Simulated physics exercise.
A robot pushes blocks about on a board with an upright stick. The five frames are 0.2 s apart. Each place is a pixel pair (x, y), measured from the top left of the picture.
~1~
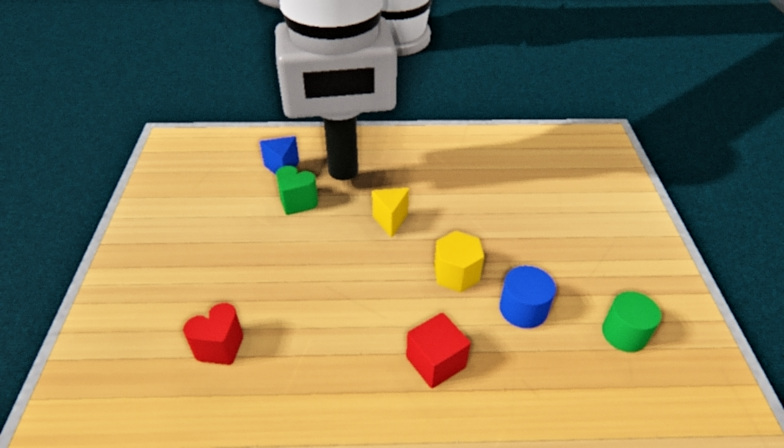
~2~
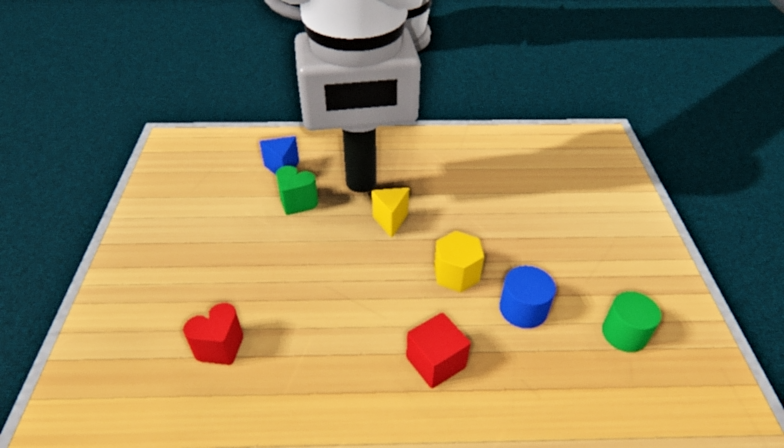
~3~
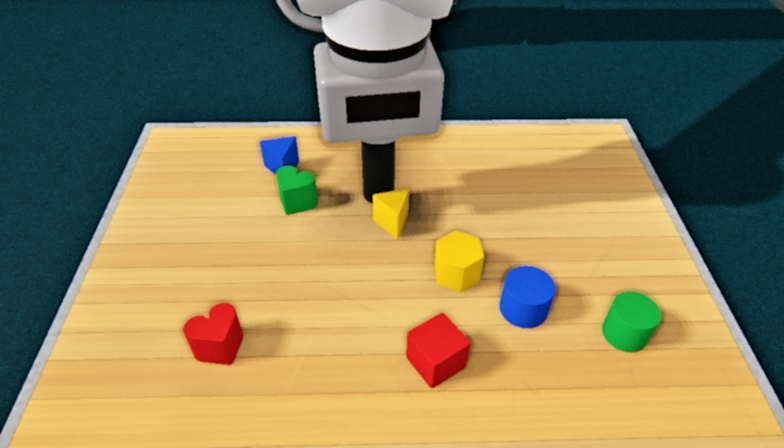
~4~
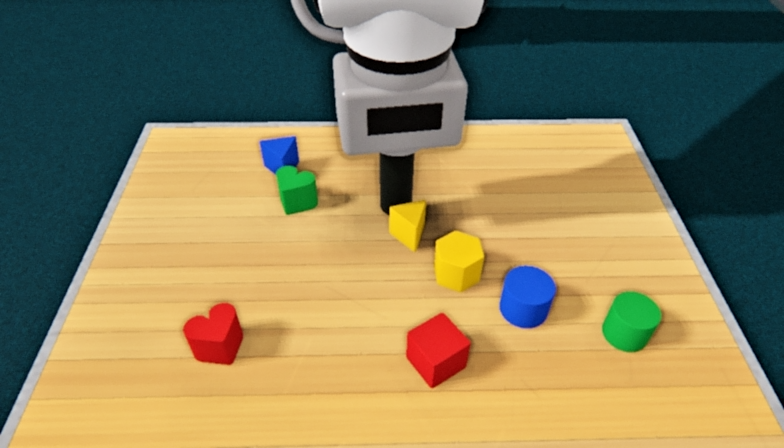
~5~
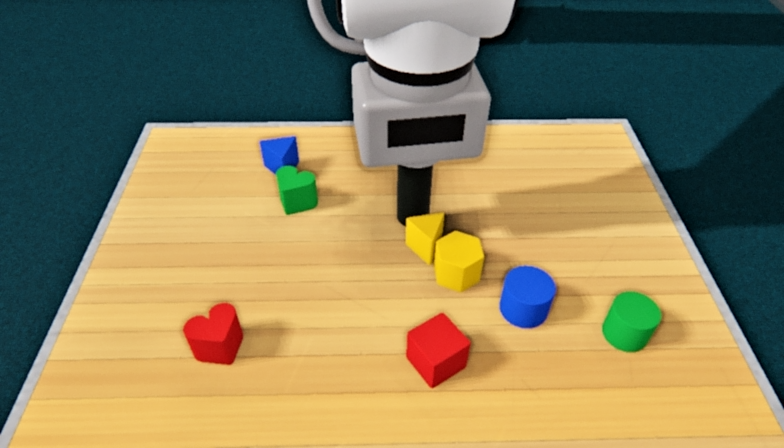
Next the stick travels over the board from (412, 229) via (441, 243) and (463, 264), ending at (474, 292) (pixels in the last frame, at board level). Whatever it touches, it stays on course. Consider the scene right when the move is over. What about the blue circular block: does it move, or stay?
My prediction: It remains in place.
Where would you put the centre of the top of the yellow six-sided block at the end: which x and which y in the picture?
The centre of its top face lies at (477, 301).
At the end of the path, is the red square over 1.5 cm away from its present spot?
In short: No.
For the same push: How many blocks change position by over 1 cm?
The number is two.
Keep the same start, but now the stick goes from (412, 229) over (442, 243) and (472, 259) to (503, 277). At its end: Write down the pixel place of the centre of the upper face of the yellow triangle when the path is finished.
(440, 244)
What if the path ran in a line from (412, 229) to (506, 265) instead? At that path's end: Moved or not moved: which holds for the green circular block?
By the time the path is finished, it has hardly shifted at all.
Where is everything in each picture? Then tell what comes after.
The first picture shows lower end of the stick at (343, 171), tops of blocks, yellow triangle at (391, 197), red square at (439, 338), yellow six-sided block at (460, 248), blue circular block at (530, 284).
The second picture shows stick at (361, 183), blocks as before.
The third picture shows stick at (379, 195), yellow triangle at (393, 199).
The fourth picture shows stick at (396, 206), yellow triangle at (411, 211).
The fifth picture shows stick at (413, 217), yellow triangle at (428, 223), red square at (439, 338), yellow six-sided block at (460, 248), blue circular block at (530, 284).
On the path given first. One third of the way, stick at (443, 231); yellow triangle at (437, 239), turned 20° clockwise; yellow six-sided block at (465, 256), turned 15° anticlockwise.
Two thirds of the way, stick at (465, 253); yellow triangle at (442, 253), turned 50° clockwise; yellow six-sided block at (476, 276), turned 30° anticlockwise.
At the end, stick at (476, 280); yellow triangle at (440, 259), turned 85° clockwise; red square not moved; yellow six-sided block at (477, 301), turned 25° anticlockwise; blue circular block not moved.
